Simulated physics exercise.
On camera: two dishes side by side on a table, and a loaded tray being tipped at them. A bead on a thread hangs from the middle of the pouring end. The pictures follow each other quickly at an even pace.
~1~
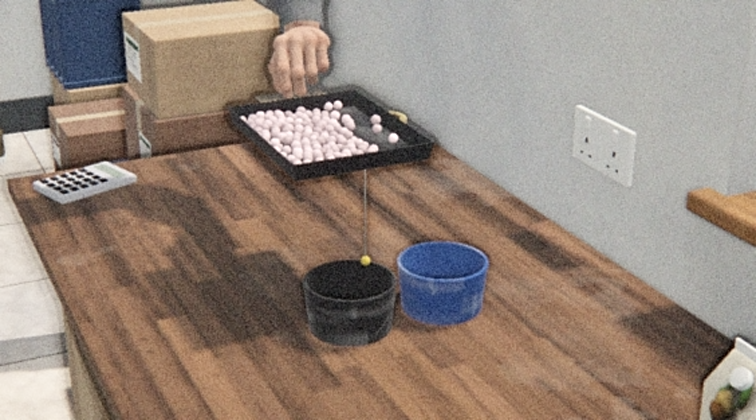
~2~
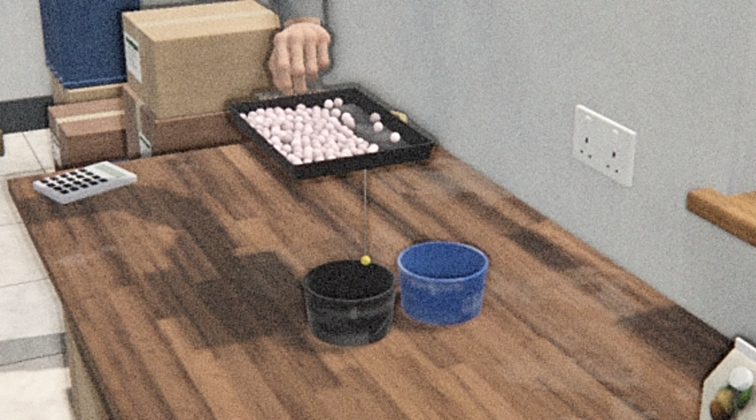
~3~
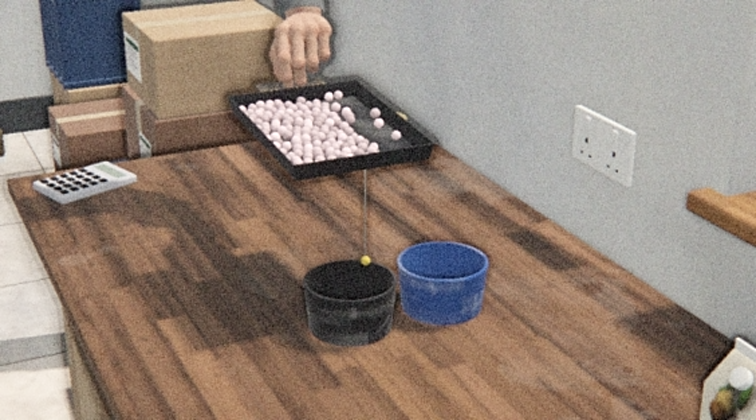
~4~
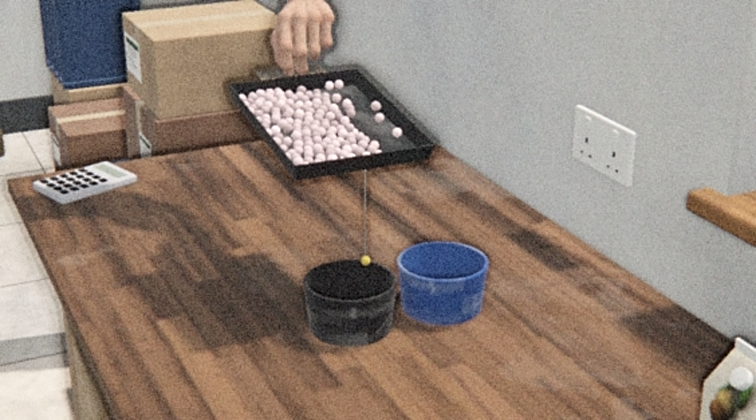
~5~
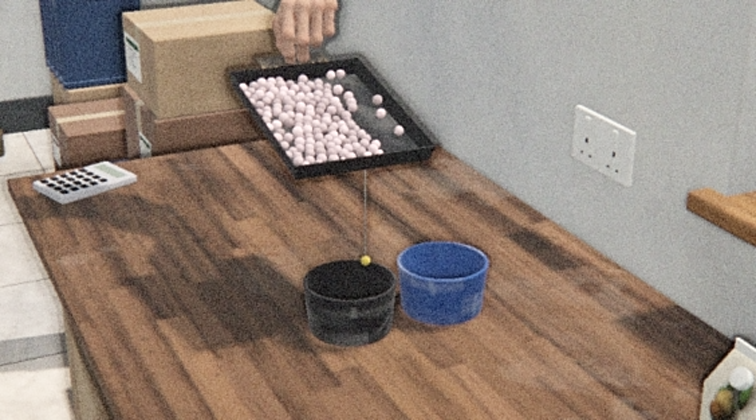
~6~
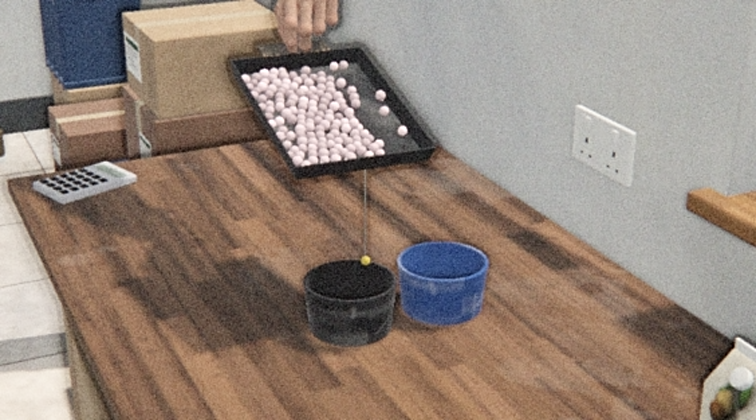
A black tray of small pale pink balls started out level above a wooden table, then a hand gradually raised its far end, tilting it toward the black and blue dishes standing side by side.
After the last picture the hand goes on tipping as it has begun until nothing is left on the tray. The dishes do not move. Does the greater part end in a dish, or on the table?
Caught overall: Less than half.
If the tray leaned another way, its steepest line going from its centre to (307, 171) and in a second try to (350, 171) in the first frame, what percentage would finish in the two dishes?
Near 20 % and 20 %.
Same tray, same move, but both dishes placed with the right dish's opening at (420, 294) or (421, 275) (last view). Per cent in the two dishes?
First some 70, then 70 per cent.
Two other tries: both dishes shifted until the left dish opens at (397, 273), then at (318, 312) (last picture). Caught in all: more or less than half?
At the first place less than half, at the second most of it.
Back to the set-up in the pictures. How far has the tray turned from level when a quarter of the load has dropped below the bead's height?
Around 85° of tilt.
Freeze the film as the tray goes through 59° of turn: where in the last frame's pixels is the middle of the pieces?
Roughly at (357, 139).
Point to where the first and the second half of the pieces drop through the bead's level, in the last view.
Early half (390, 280), late half (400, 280).
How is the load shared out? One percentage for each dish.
For the left dish some 10 %, for the right dish some 10 %.
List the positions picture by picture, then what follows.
Corners of the pouring end at (296, 163) and (429, 142), level; middle of the load at (306, 137), sugar pearls; left dish at (369, 318); right dish at (463, 297); bead on its thread at (366, 261), in the first frame.
Corners of the pouring end at (296, 163) and (429, 142), level; middle of the load at (306, 136), in the second frame.
Corners of the pouring end at (296, 163) and (429, 142), tipped barely, level across its low end; middle of the load at (306, 132), in the third frame.
Corners of the pouring end at (297, 163) and (430, 143), tipped a little, level across its low end; middle of the load at (306, 126), in the fourth frame.
Corners of the pouring end at (297, 164) and (431, 144), tipped a little, level across its low end; middle of the load at (307, 120), in the fifth frame.
Corners of the pouring end at (298, 164) and (431, 145), tipped clearly, level across its low end; middle of the load at (310, 117), most on the move; left dish at (369, 318); right dish at (463, 297), in the sixth frame.
Soon after the last picture, tray tipped steeply; nearly all on the tray; a stray few in the air.
A little later, tray tipped right over; about a quarter on the tray; a small part in the left dish; a small part in the right dish; about a third outside both; about a quarter in the air.
Later still, tray tipped past a quarter turn; a small part in the left dish; a small part in the right dish; most outside both.
By the end, tray tipped past a quarter turn; a small part in the left dish; a small part in the right dish; most outside both.
